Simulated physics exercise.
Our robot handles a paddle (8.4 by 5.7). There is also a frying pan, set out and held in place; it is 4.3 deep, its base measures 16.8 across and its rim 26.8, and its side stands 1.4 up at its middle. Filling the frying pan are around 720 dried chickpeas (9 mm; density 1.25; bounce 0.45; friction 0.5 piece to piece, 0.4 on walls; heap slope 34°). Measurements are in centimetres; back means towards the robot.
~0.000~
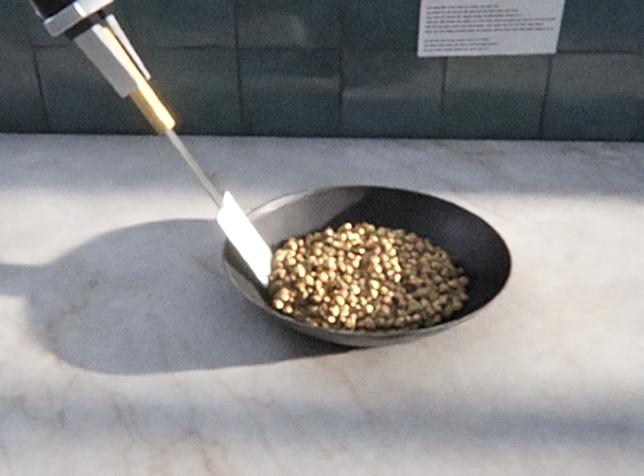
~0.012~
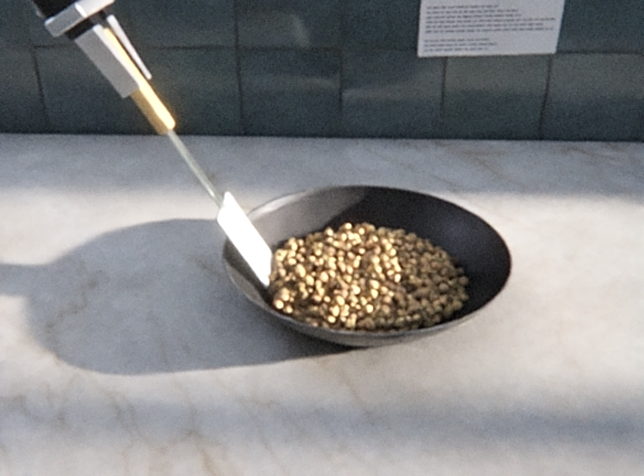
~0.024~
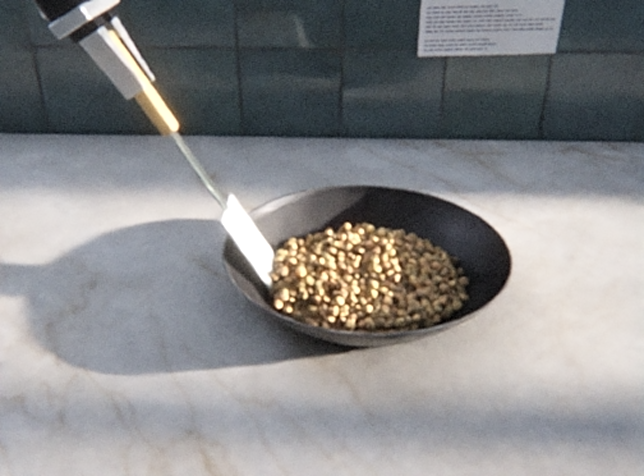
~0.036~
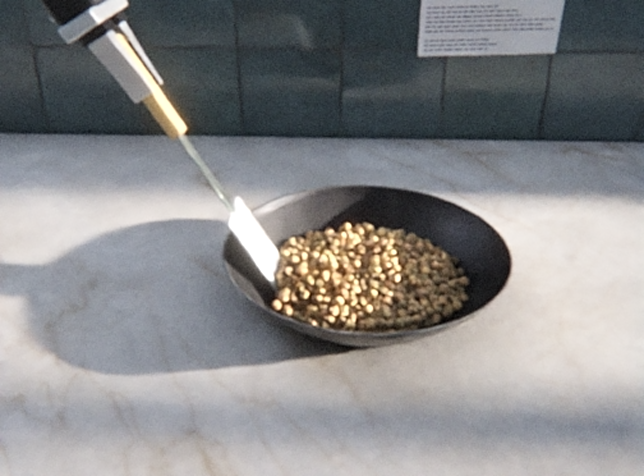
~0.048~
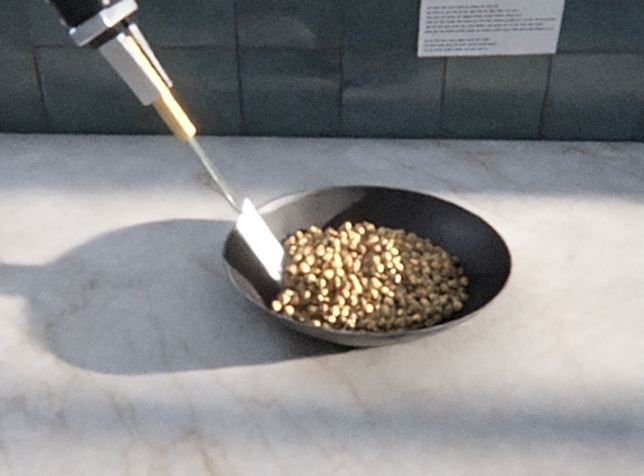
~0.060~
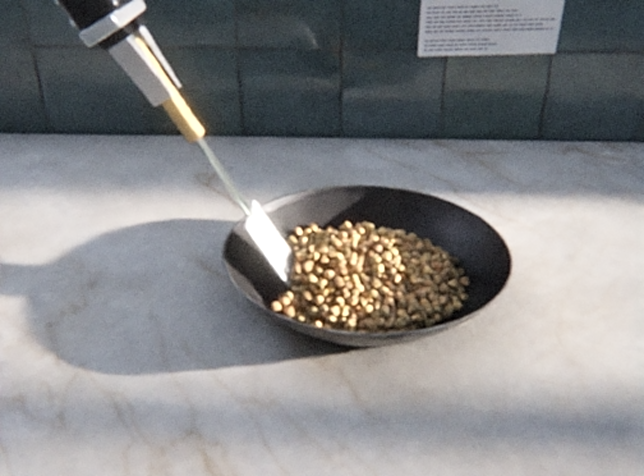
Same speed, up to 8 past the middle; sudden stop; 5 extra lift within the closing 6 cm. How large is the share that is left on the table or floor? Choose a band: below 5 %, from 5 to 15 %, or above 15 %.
Below 5 %.
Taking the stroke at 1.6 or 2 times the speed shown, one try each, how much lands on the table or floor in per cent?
Estimates in order: 10 per cent, 15 per cent.
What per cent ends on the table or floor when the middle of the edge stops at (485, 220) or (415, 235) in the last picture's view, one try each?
10 % and 0 %.
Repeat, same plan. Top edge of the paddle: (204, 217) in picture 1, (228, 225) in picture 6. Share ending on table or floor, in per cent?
My guess would be close to 0 per cent.
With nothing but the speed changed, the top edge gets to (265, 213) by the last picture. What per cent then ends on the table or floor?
Share: Roughly 10 %.
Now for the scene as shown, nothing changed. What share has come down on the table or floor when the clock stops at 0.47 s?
That would be near 2 per cent, give or take.
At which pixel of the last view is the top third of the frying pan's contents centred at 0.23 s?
It is centred at about (418, 266).
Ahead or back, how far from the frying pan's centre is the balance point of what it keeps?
It rests close to 3.0 centimetres ahead of centre.
After 0.14 s, sloping 60°, highest piece 5 above the table; 715 in the frying pan.
After 0.23 s, sloping 60°, highest piece 6 above the table; 715 in the frying pan.
After 0.47 s, sloping 60°, highest piece 4 above the table; 699 in the frying pan, 14 on the table or floor, 2 on the blade or in flight.
After 1.52 s, sloping 60°, highest piece 4 above the table; 699 in the frying pan, 16 on the table or floor.
At rest, 699 in the frying pan, 16 on the table or floor. That is 2 % on the table or floor.
